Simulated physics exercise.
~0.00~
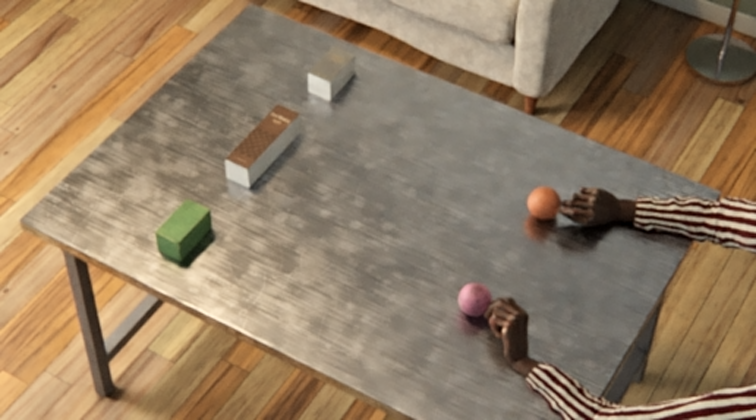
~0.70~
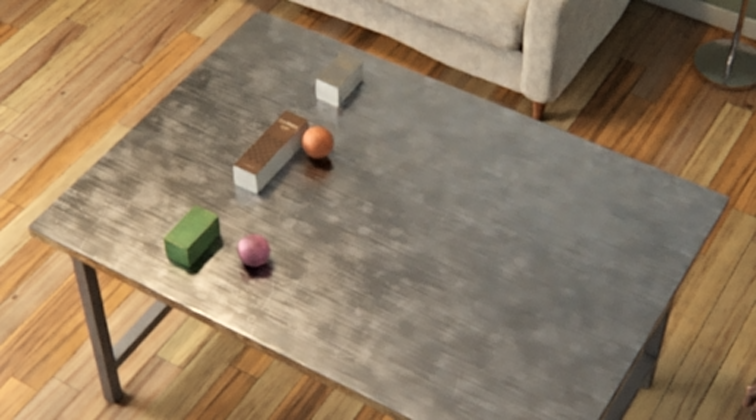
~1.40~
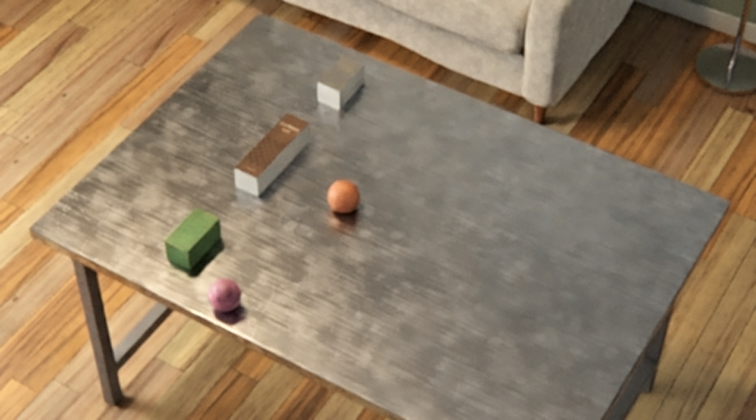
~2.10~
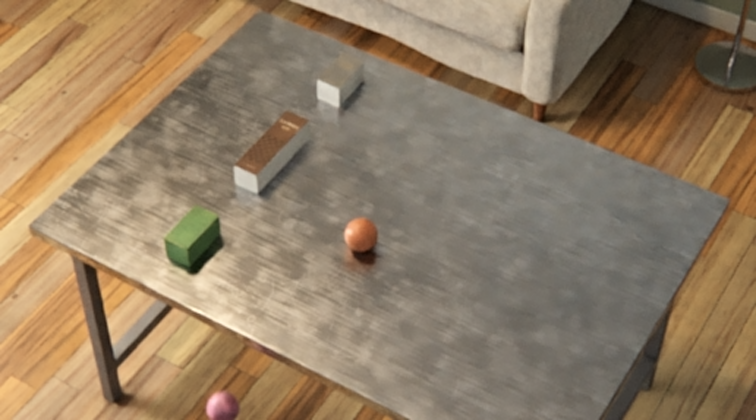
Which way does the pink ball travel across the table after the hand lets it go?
It rolls to the left, towards the green block.
